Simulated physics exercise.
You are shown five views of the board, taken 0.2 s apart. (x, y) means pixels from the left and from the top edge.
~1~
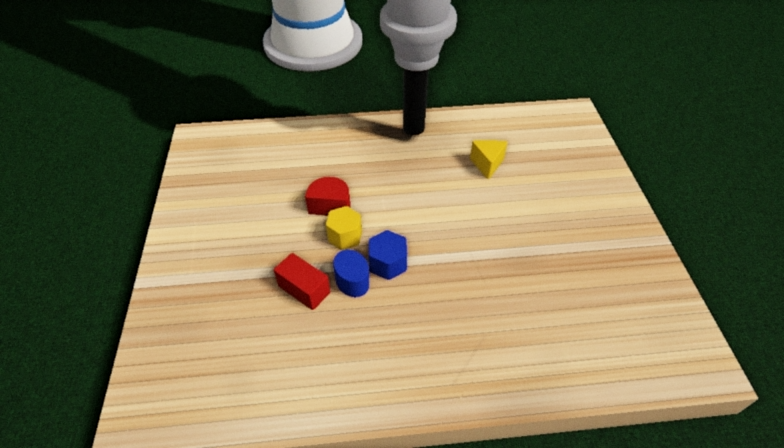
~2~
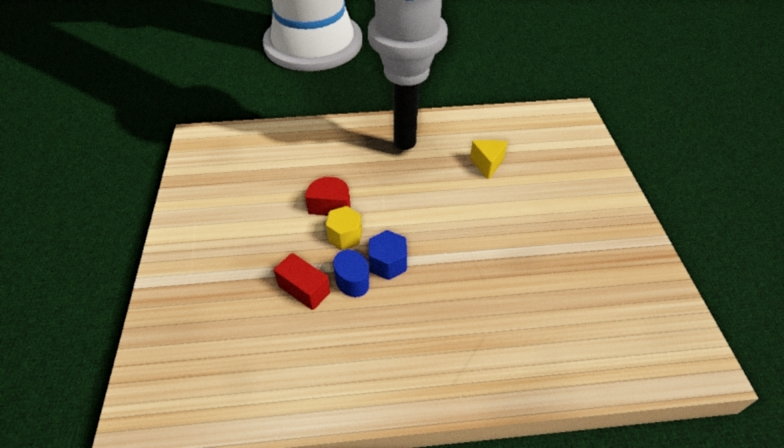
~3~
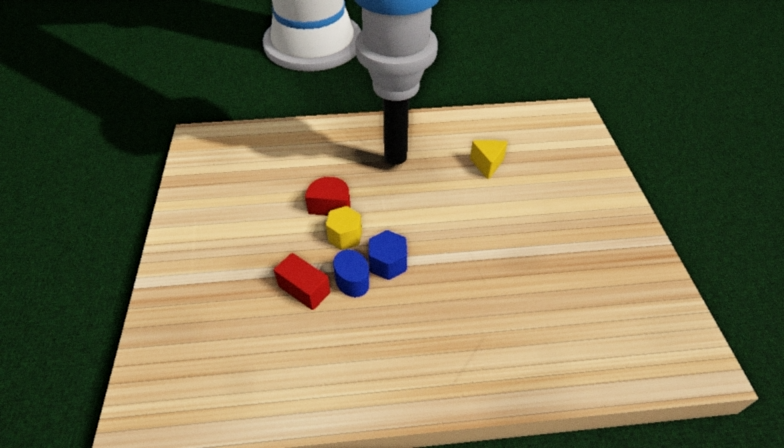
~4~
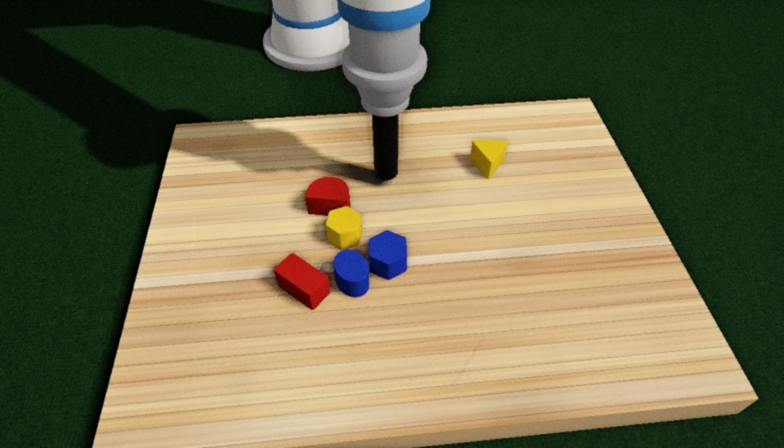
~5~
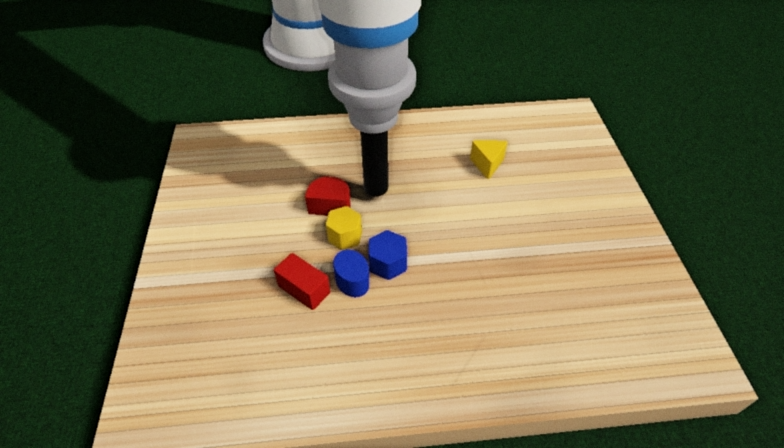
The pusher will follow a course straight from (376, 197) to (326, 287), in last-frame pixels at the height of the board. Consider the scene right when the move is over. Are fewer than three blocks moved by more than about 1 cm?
No, that is not how it ends up.
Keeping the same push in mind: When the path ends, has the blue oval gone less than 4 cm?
In short: Yes.
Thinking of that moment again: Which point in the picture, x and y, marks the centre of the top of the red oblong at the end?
The point I'd pick in the picture is (285, 287).
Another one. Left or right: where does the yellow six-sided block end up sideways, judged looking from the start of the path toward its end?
It slides rightward.
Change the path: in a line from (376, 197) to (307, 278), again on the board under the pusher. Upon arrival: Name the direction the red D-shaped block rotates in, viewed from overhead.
Viewed from above: Clockwise.
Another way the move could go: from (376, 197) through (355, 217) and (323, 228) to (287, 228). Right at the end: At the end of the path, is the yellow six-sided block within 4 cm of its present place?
Yes - that is the case.
What follows on the original path. One third of the way, pusher (360, 217); yellow six-sided block (338, 225).
Two thirds of the way, pusher (343, 247); red oblong (297, 276); yellow six-sided block (312, 251), turned 40° clockwise.
At the end, pusher (325, 279); red oblong (285, 287), turned 25° anticlockwise; red D-shaped block unmoved; yellow six-sided block (295, 259), turned 65° clockwise; blue oval (351, 286), turned 65° anticlockwise.
